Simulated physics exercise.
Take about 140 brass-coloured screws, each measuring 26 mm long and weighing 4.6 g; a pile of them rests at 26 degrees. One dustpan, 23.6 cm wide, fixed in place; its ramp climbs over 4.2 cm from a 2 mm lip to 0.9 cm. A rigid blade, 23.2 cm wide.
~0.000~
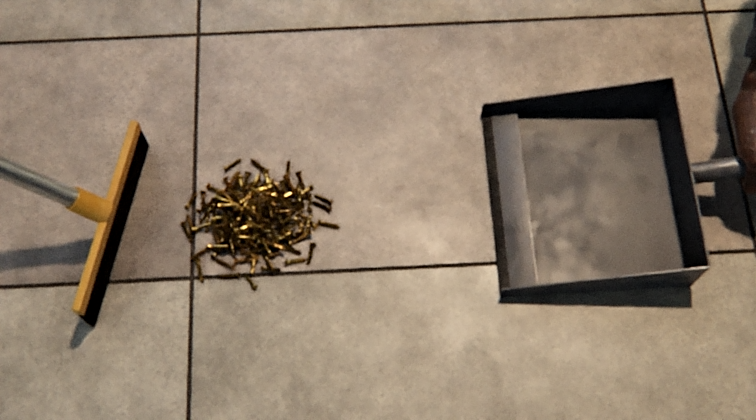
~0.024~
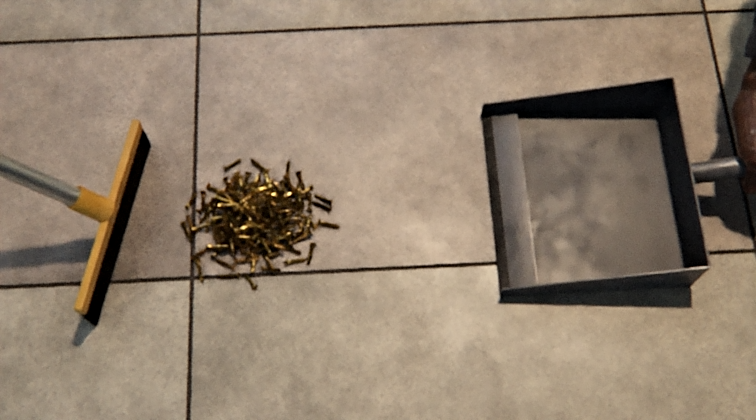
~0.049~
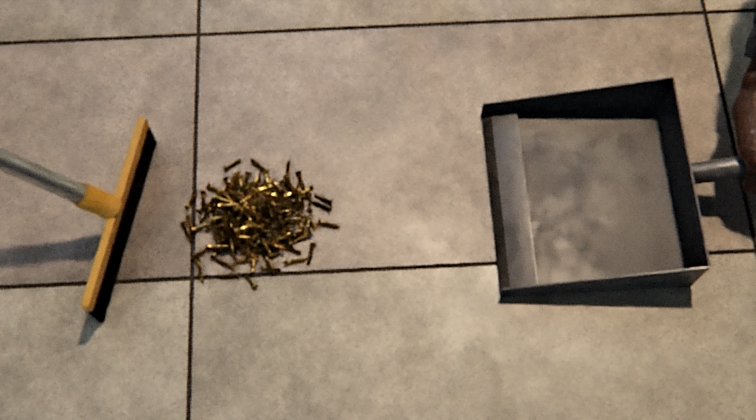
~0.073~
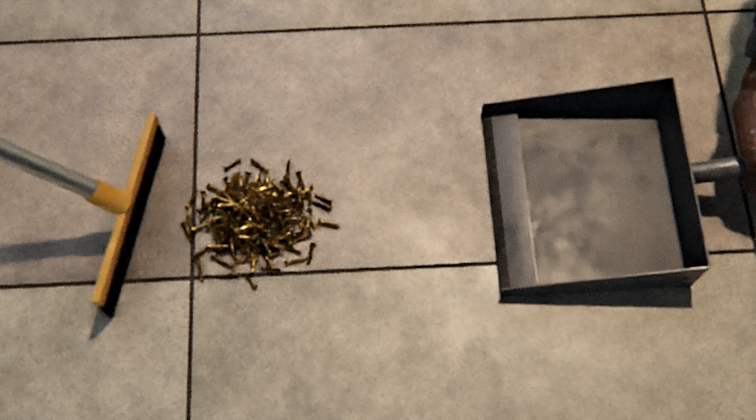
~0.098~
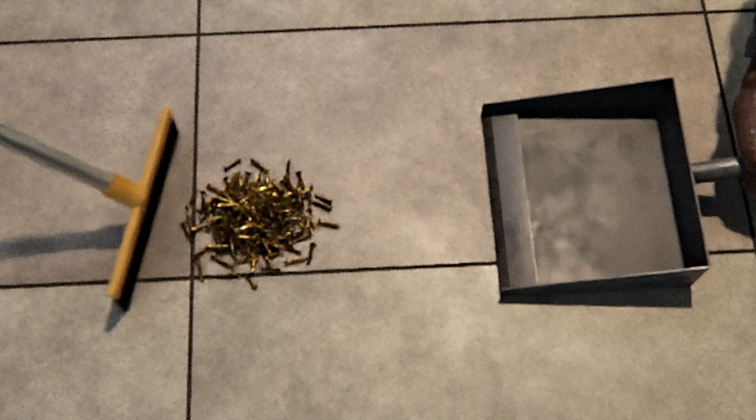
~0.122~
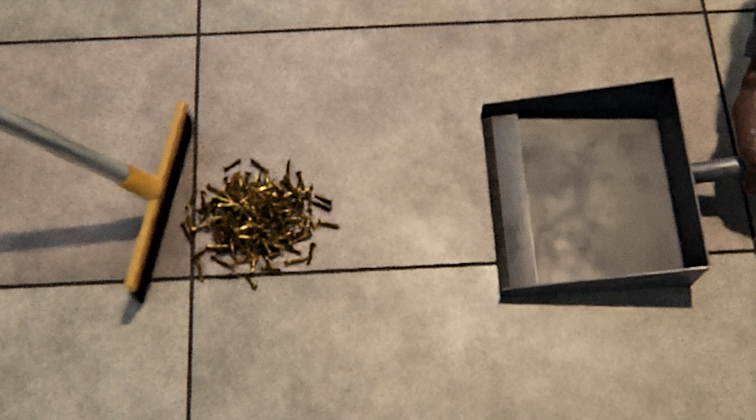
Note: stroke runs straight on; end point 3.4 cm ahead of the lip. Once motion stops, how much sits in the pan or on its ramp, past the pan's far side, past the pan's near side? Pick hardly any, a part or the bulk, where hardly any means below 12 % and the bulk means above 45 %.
In the pan or on its ramp: Hardly any; past the pan's far side: Hardly any; past the pan's near side: Hardly any.
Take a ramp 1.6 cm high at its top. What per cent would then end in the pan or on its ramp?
Estimated share: Around 0 in a hundred.
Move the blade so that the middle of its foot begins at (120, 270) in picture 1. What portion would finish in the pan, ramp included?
5 %.
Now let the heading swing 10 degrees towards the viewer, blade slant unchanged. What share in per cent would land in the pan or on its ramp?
Around 10 %.
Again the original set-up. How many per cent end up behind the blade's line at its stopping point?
Estimate: Near 40 %.
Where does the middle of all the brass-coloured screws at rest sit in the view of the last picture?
About (430, 206).
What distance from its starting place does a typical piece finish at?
20 cm, roughly.
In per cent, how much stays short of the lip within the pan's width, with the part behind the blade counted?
Roughly 85 percent.
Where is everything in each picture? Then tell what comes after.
Blade from (80, 310) to (136, 128), moved 0.0 cm, 0 of the pieces shifted so far; middle of the pieces at (259, 214); pan at (598, 196), in the first picture.
Blade from (82, 309) to (138, 127), moved 0.2 cm, 0 of the pieces shifted so far; middle of the pieces at (259, 214), in the second picture.
Blade from (88, 306) to (144, 125), moved 1.0 cm, 0 of the pieces shifted so far; middle of the pieces at (259, 214), in the third picture.
Blade from (99, 301) to (153, 120), moved 2.2 cm, 0 of the pieces shifted so far; middle of the pieces at (259, 214), in the fourth picture.
Blade from (114, 294) to (167, 114), moved 4.0 cm, 0 of the pieces shifted so far; middle of the pieces at (259, 214), in the fifth picture.
Blade from (131, 286) to (183, 108), moved 6.0 cm, 0 of the pieces shifted so far; middle of the pieces at (259, 214); pan at (598, 196). The blade's pace is about 0.83 m/s, heading 24 degrees away from the viewer's side, in the sixth picture.
After 0.34 s, middle of the blade 22 cm from the lip; 0 % over the lip, far side 0 %, near side 0 %.
Then, at 0.48 s, middle of the blade 11 cm from the lip; 0 % over the lip, far side 5 %, near side 5 %.
After 0.75 s, middle of the blade 6 cm from the lip; 0 % over the lip, far side 10 %, near side 5 %.
By 1.6 s all is still; pan 0 %, far side 10 %, near side 5 %, in front of the lip or behind the blade 85 %.
